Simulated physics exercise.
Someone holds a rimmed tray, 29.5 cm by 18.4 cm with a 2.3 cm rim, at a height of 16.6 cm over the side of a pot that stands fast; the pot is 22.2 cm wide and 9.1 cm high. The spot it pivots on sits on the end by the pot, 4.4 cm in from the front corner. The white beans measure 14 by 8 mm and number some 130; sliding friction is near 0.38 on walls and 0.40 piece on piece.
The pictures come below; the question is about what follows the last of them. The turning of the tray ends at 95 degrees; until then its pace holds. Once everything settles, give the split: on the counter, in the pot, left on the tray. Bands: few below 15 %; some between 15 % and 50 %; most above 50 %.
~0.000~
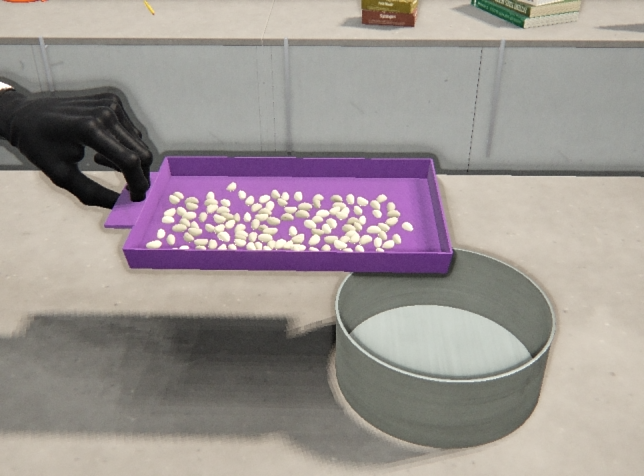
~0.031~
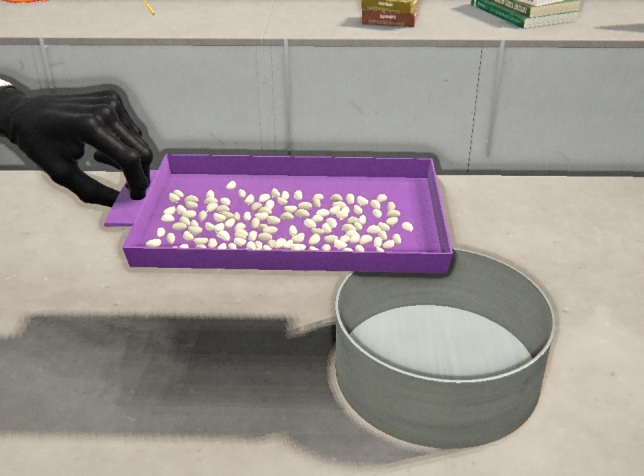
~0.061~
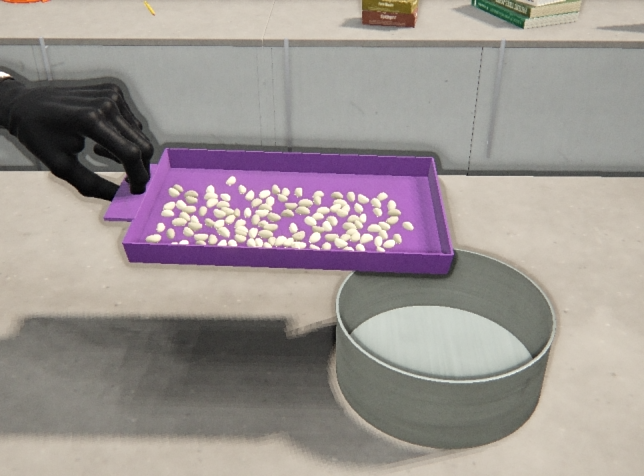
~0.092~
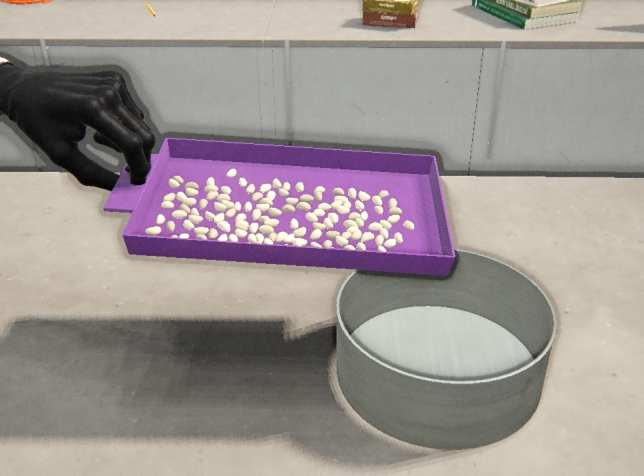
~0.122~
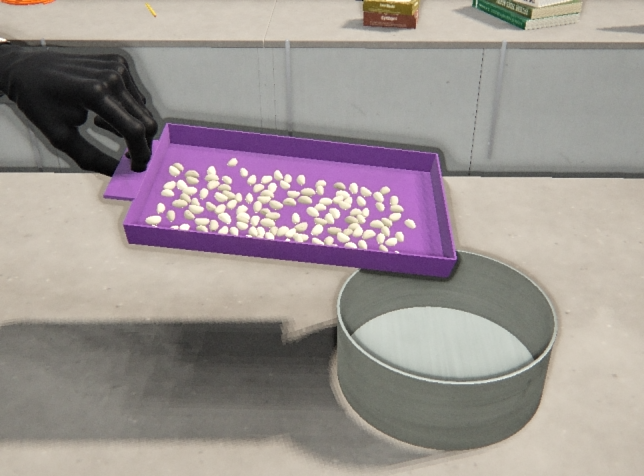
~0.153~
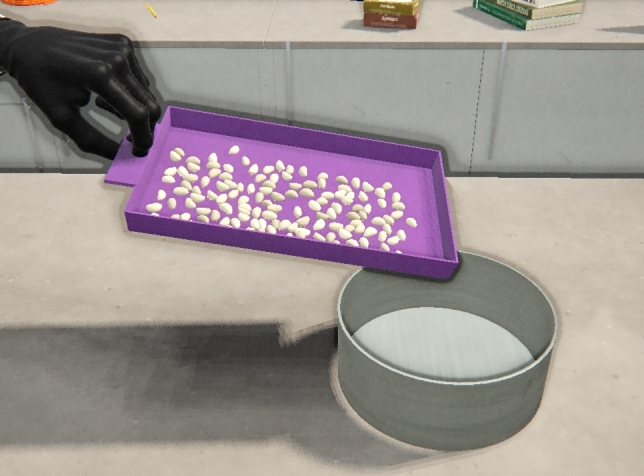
Counter: Few; pot: Most; tray: Few.
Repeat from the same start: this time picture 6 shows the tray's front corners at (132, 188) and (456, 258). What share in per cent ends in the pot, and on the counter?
Pot 90; counter 10.
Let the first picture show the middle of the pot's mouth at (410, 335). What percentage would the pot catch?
About 90 per cent.
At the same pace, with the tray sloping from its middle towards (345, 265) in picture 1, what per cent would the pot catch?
Something like 85 in a hundred.
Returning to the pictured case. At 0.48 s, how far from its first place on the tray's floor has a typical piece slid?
Displacement on the tray: Roughly 6 cm.
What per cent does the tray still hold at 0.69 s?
Value: About 85%.
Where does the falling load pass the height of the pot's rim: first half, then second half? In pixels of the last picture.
The first half passes near (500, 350) and the second half near (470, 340).
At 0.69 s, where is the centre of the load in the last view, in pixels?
The load's centre is near (453, 265) at that time.
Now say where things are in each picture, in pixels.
In the first picture, tray tilt 0 degrees, front corners at (127, 247) and (448, 251); middle of the pieces at (273, 222); pot at (443, 305).
In the second picture, tray tilt 1 degrees, front corners at (127, 246) and (448, 252); middle of the pieces at (273, 221).
In the third picture, tray tilt 2 degrees, front corners at (127, 241) and (449, 253); middle of the pieces at (273, 218).
In the fourth picture, tray tilt 4 degrees, front corners at (127, 233) and (451, 255), lowest corner right front; middle of the pieces at (274, 212).
In the fifth picture, tray tilt 8 degrees, front corners at (128, 222) and (453, 257), lowest corner right front; middle of the pieces at (275, 205).
In the sixth picture, tray tilt 12 degrees, front corners at (129, 210) and (454, 260), lowest corner right front; middle of the pieces at (277, 197); pot at (446, 308). Its pace works out near 125 degrees a second.
Then, at 0.48 s, tilt 53 degrees; the tray holds 100 %, the pot 0 %.
After 0.69 s, tilt 80 degrees; the tray holds 85 %, the pot 5 %.
After 1.02 s, tilt 95 degrees; the tray holds 10 %, the pot 85 %.
At rest (2.0 s), counter 5 %, pot 95 %, tray 5 %.
